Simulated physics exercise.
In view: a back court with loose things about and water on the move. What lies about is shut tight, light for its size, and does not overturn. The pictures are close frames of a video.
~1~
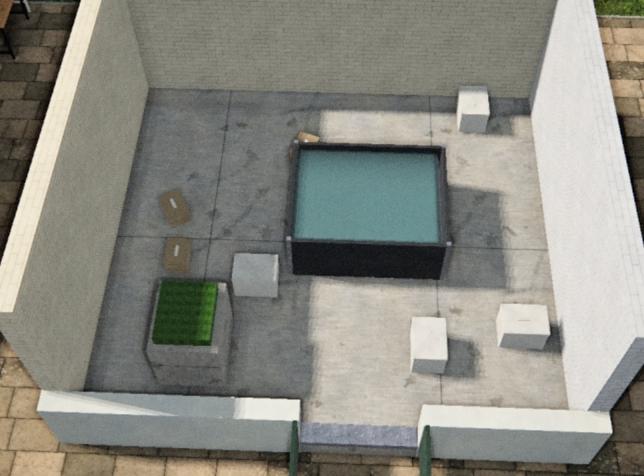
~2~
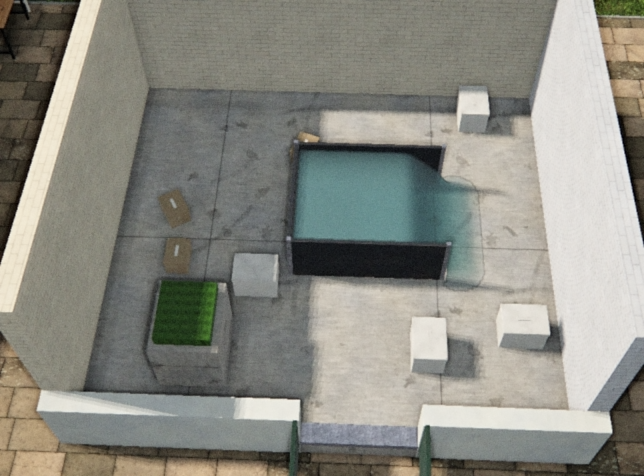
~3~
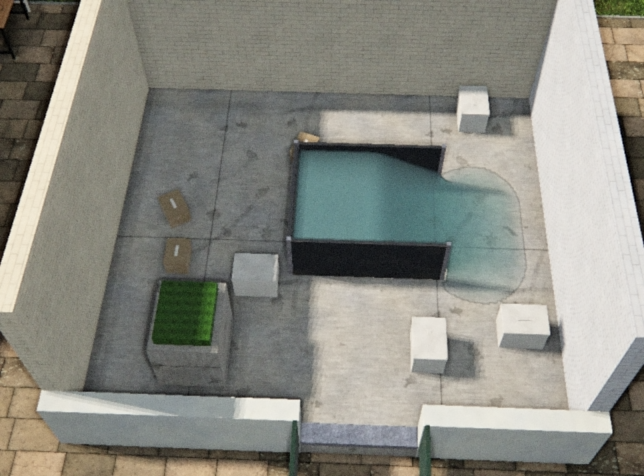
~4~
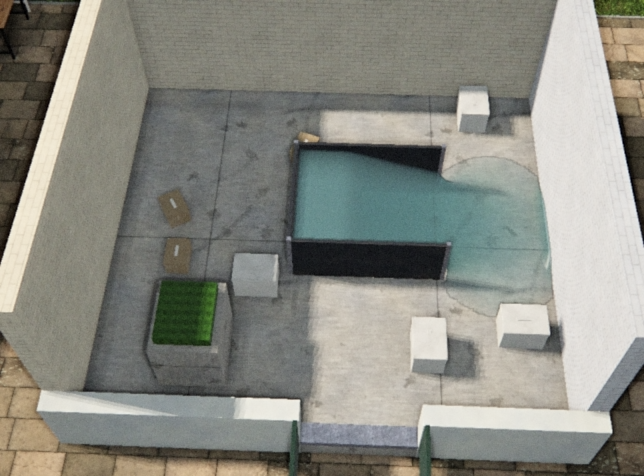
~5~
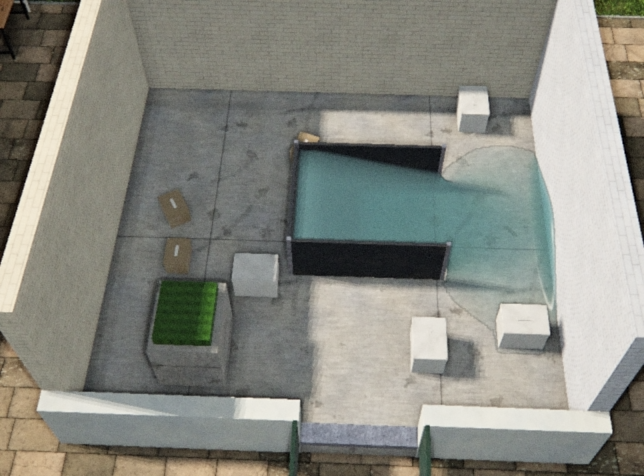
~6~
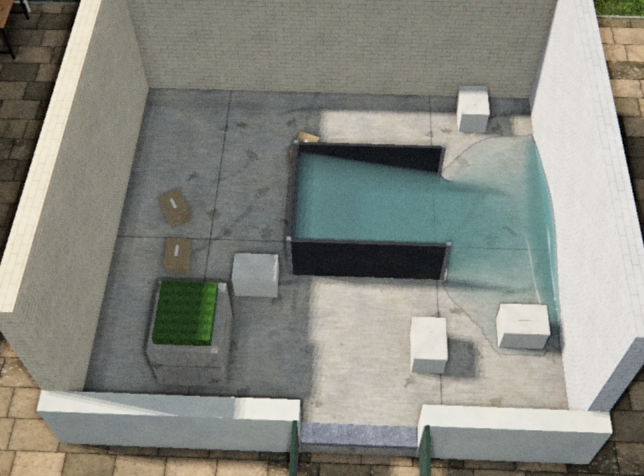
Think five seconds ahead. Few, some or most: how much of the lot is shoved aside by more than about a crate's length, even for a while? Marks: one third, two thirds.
It is one to two thirds.
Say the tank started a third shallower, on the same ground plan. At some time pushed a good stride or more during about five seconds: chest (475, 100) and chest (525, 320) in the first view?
One after the other: Moved that far, swept aside.
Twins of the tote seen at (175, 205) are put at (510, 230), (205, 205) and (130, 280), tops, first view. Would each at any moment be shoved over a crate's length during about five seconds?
As listed: Swept aside, never so far, no.
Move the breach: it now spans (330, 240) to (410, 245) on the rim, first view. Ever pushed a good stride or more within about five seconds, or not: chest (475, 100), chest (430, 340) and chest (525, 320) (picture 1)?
In turn: Under that, pushed that far, swept aside.
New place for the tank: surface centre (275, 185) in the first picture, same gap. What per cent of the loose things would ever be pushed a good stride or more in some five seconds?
Some 60 per cent.
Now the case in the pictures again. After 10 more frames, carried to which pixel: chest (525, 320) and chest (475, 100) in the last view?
Close to (420, 384) and (434, 108).
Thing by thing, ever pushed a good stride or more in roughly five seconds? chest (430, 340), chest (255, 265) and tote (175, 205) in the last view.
In that order: Swept aside, no, never so far.
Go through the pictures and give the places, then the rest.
In the first frame, a tote at (173, 204), on the bottom; a tote at (177, 251), on the bottom; 0 of 7 have shifted.
In the second frame, a tote at (173, 204) rests on the ground; a tote at (177, 251), on the bottom; 0 of 7 have shifted.
In the third frame, a tote at (173, 204), on the bottom; a tote at (177, 251), on the bottom; 0 of 7 have shifted.
In the fourth frame, a tote at (173, 204) rests on the ground; a tote at (177, 251), on the bottom; 0 of 7 have shifted.
In the fifth frame, a tote at (173, 204), on the bottom; a tote at (177, 251), on the bottom; 0 of 7 have shifted.
In the sixth frame, a tote at (173, 204) rests on the ground; a tote at (177, 251) rests on the ground; 0 of 7 have shifted.
A moment on, 0 of 7 are well off their spots; 0 afloat.
Next, 2 of 7 are well off their spots; 0 afloat.
Later, 3 of 7 are well off their spots; 0 afloat.
In the end, 4 of 7 are well off their spots, and 4 have been at some point; 0 afloat.
